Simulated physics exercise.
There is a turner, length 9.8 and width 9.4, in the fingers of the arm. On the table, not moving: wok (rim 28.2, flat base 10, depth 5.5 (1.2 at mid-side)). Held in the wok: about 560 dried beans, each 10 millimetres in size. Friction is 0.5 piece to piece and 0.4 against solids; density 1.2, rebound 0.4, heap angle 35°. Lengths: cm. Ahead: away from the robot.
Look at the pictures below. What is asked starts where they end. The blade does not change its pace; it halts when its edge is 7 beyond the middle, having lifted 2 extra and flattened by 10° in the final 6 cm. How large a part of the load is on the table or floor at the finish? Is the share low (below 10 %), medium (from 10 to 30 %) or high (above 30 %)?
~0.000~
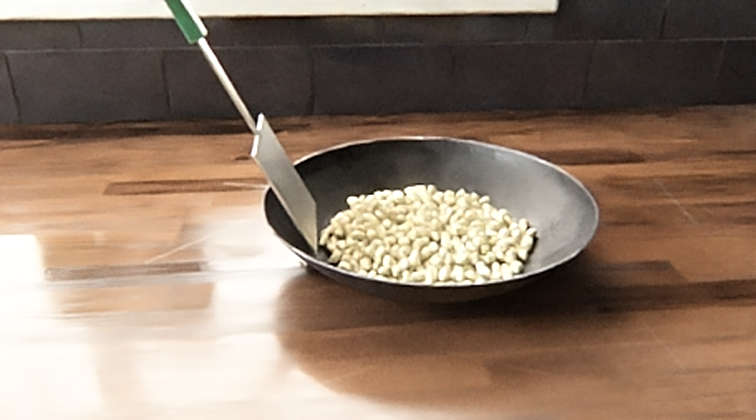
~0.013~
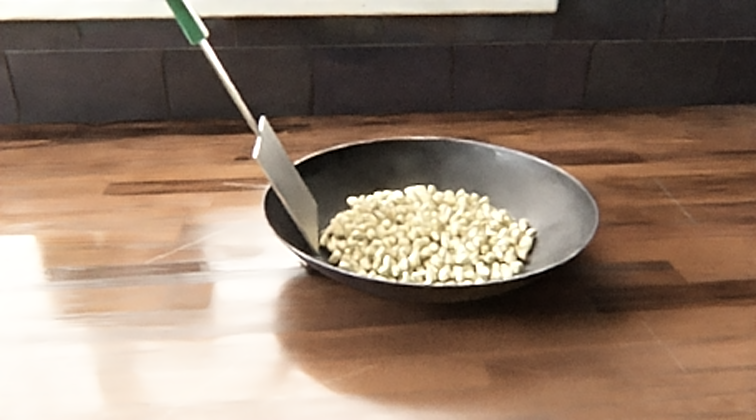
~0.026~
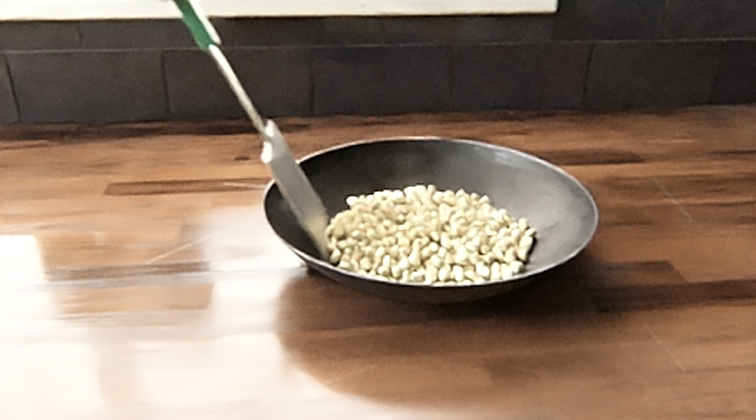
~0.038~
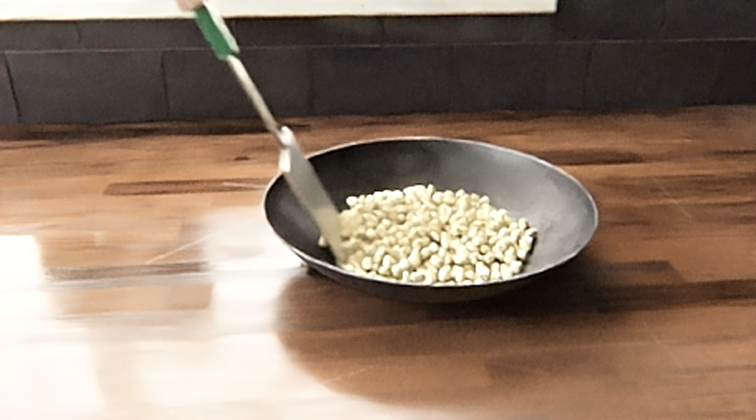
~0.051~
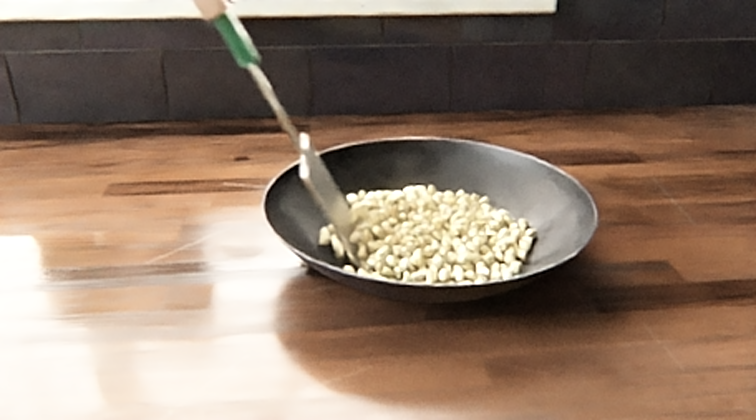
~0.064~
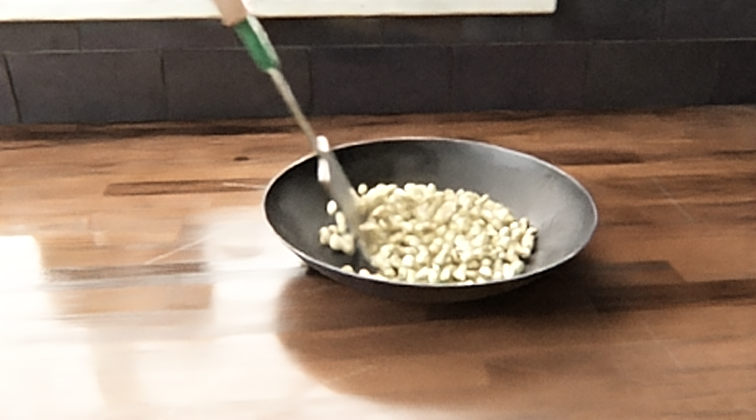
The share is medium, from 10 to 30 %.
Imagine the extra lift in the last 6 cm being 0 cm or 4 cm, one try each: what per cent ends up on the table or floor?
Estimates, in order: 20 % then 15 %.
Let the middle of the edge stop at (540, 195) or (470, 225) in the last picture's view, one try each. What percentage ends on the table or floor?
I'd say roughly 50 per cent, then roughly 0 per cent.
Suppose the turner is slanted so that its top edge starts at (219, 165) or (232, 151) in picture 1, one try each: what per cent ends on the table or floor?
Around 15 per cent, then around 15 per cent.
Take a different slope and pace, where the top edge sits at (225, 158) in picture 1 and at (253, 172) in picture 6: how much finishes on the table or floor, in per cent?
Around 5 per cent finishes on the table or floor.
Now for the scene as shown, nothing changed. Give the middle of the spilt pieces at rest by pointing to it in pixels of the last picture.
Around (648, 240).
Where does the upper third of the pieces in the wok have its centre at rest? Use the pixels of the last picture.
Somewhere around (531, 213) in the last picture.
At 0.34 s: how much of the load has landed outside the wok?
It is near 15 percent.
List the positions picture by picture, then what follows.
The turner top edge at (257, 134), sloping 64°; upper third of the load around (427, 229), from x 325 to 530, top at y 190; 559 in the wok, in the first frame.
The turner top edge at (259, 135), sloping 64°; upper third of the load around (427, 229), from x 325 to 530, top at y 190, in the second frame.
The turner top edge at (268, 140), sloping 64°; upper third of the load around (426, 229), from x 325 to 530, top at y 190, in the third frame.
The turner top edge at (285, 148), sloping 64°; upper third of the load around (425, 228), from x 325 to 530, top at y 190, in the fourth frame.
The turner top edge at (304, 154), sloping 64°; upper third of the load around (418, 226), from x 325 to 530, top at y 190, in the fifth frame.
The turner top edge at (322, 157), sloping 64°; upper third of the load around (422, 224), from x 325 to 530, top at y 190; 559 in the wok, in the sixth frame.
After 0.10 s, sloping 64°, highest piece 8 above the table; 559 in the wok.
After 0.13 s, sloping 61°, highest piece 13 above the table; 558 in the wok, 1 on the blade or in flight.
After 0.34 s, sloping 54°, highest piece 26 above the table; 450 in the wok, 76 on the table or floor, 33 on the blade or in flight.
After 1.39 s, sloping 54°, highest piece 6 above the table; 449 in the wok, 110 on the table or floor.
In the end, 449 in the wok, 110 on the table or floor. That is 20 % on the table or floor.
